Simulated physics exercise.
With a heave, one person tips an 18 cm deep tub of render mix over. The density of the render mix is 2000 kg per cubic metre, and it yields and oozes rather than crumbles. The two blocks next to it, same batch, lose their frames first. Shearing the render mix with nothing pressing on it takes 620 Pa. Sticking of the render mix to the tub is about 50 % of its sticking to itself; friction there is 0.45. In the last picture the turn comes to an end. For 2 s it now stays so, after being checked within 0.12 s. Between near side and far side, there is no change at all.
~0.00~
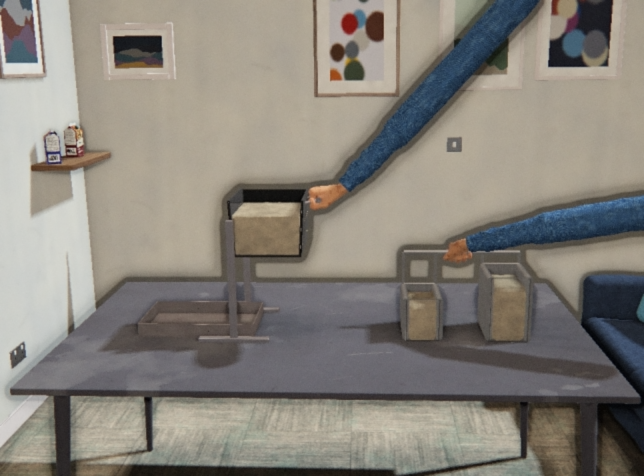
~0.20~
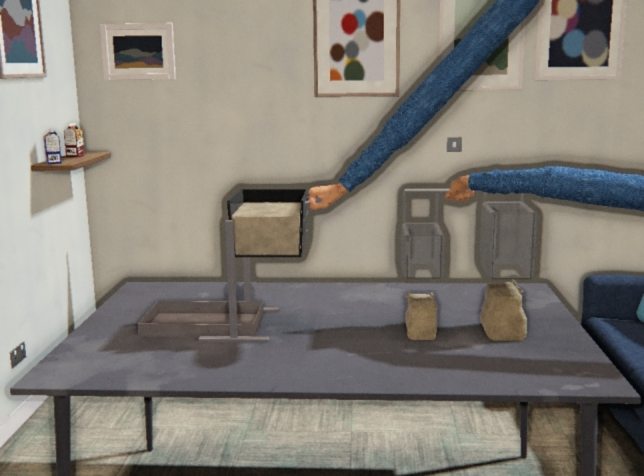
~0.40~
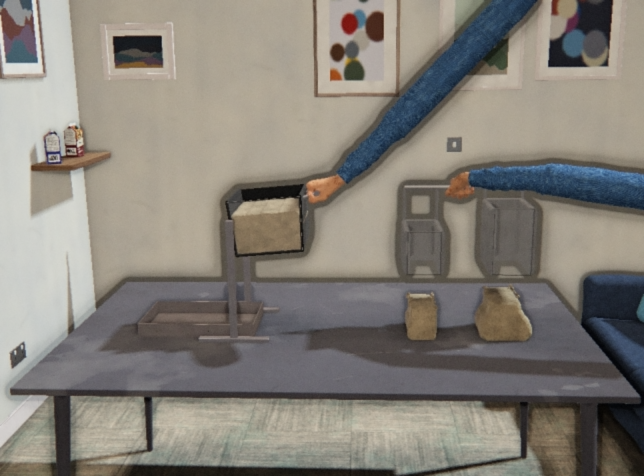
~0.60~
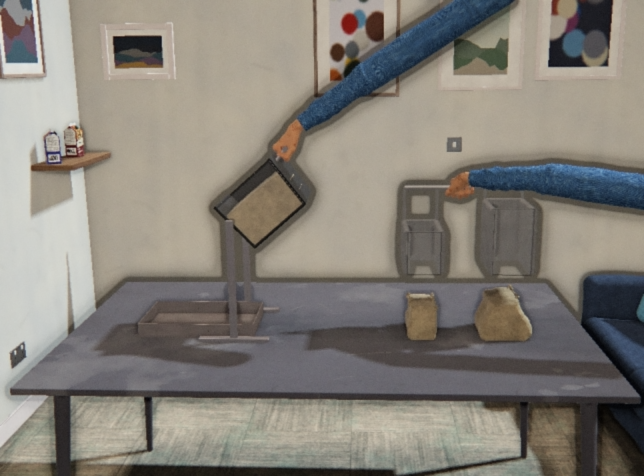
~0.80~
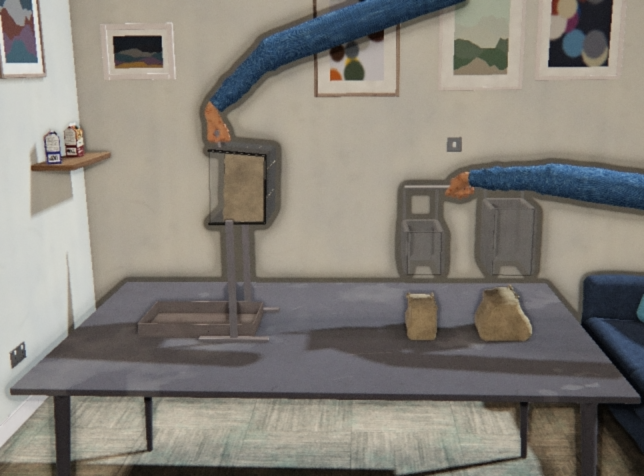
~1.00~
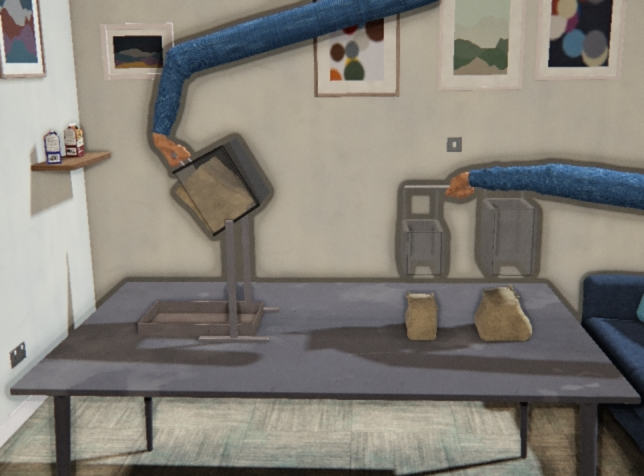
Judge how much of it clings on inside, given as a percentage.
Something like 0 % clings on inside.
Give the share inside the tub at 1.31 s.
Close to 0 in a hundred.
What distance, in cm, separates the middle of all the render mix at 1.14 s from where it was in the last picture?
Distance: About 17 cm.
After 1.14 s, the tub is at 120 degrees and holds 19 %.
After 1.31 s, the tub is at 120 degrees and holds 0 %.
After 1.48 s, the tub is at 120 degrees and holds 0 %.
After 1.65 s, the tub is at 120 degrees and holds 0 %.
After 3.00 s, the tub is at 120 degrees and holds 0 %.
